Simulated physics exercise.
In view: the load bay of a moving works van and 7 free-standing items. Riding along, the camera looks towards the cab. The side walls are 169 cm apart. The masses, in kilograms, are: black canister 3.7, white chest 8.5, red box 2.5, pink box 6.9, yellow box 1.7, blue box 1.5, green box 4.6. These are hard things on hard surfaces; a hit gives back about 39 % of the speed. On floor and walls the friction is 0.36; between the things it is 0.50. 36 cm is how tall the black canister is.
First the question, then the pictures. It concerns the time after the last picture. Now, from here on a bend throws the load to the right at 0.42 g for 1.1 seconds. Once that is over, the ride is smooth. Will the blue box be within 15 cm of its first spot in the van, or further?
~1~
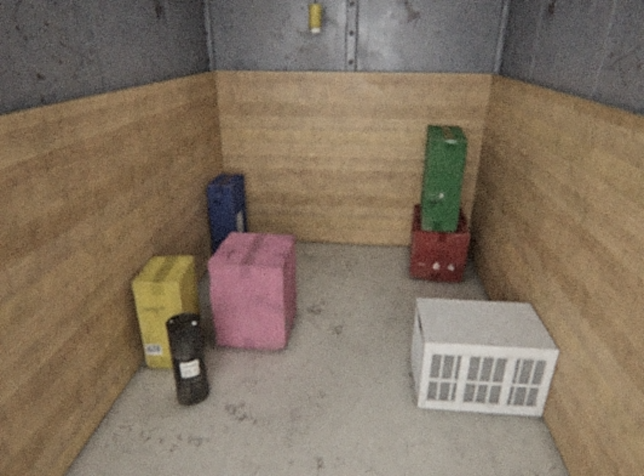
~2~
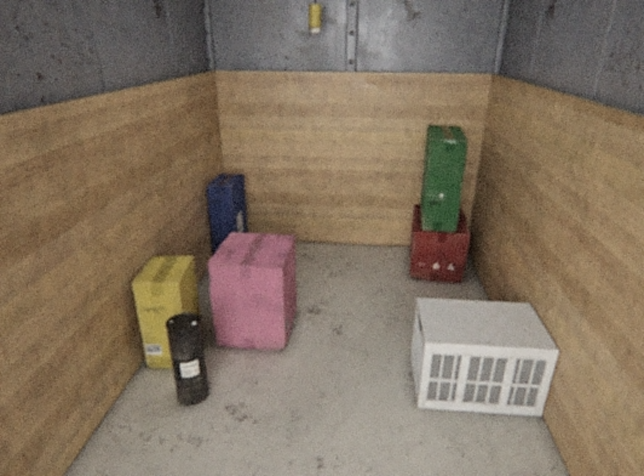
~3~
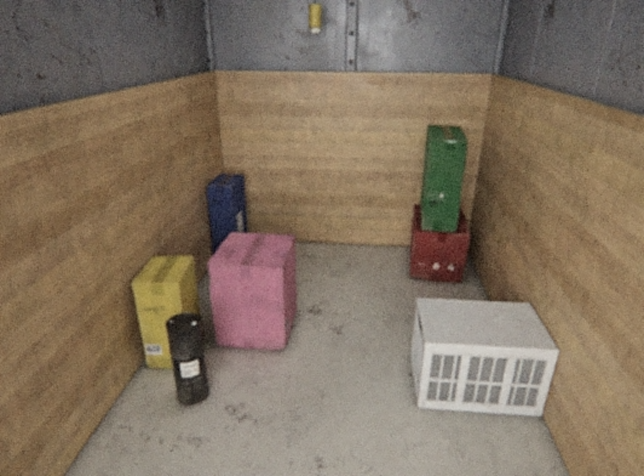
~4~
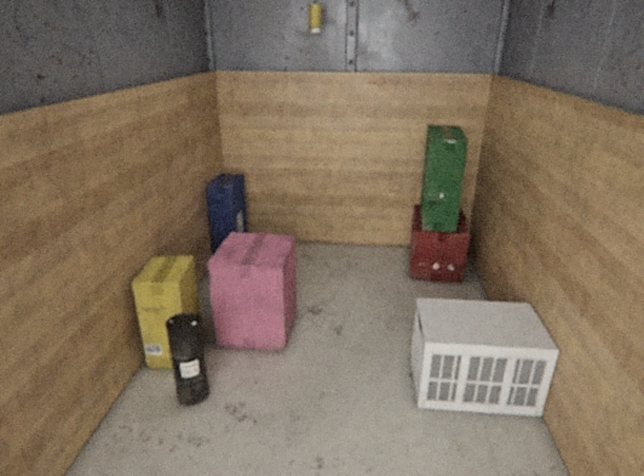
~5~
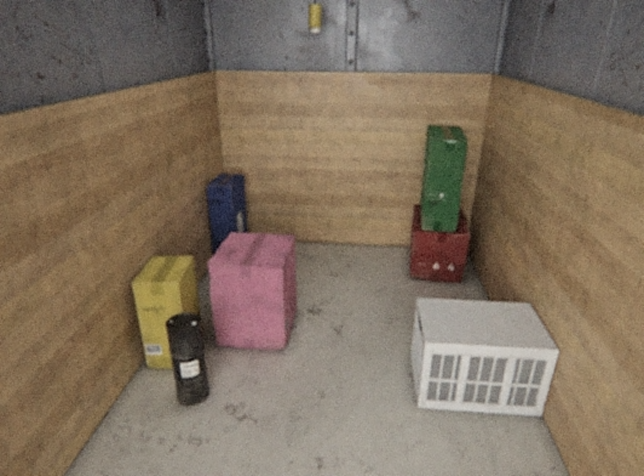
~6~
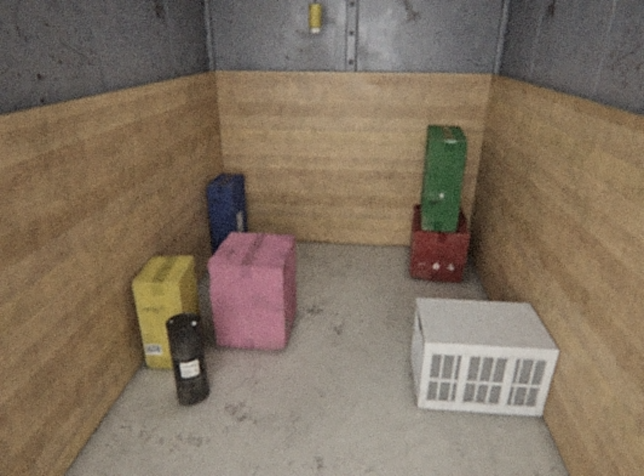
It gets displaced.
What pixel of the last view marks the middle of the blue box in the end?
It comes to a stop close to (328, 249).
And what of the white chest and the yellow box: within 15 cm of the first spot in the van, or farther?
First the white chest: It stays in position; then the yellow box: It departs its position.
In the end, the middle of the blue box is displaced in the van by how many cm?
Roughly 68 centimetres.
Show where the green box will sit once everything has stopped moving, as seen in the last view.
About (467, 178).
Then, 1.20 s on from there, load feels 0.42 g right; blue box 37° off upright near (256, 221); green box moved 9 cm; yellow box moved 9 cm.
Then, 1.40 s on from there, load feels 0.30 g right; blue box on its side near (295, 247); green box 3° off upright; yellow box moved 18 cm.
In the end, toppled in the van, blue box; not toppled but over 15 cm from the start, black canister, pink box and yellow box; the other 3 under 15 cm from the start. In the last view, blue box near (328, 249).
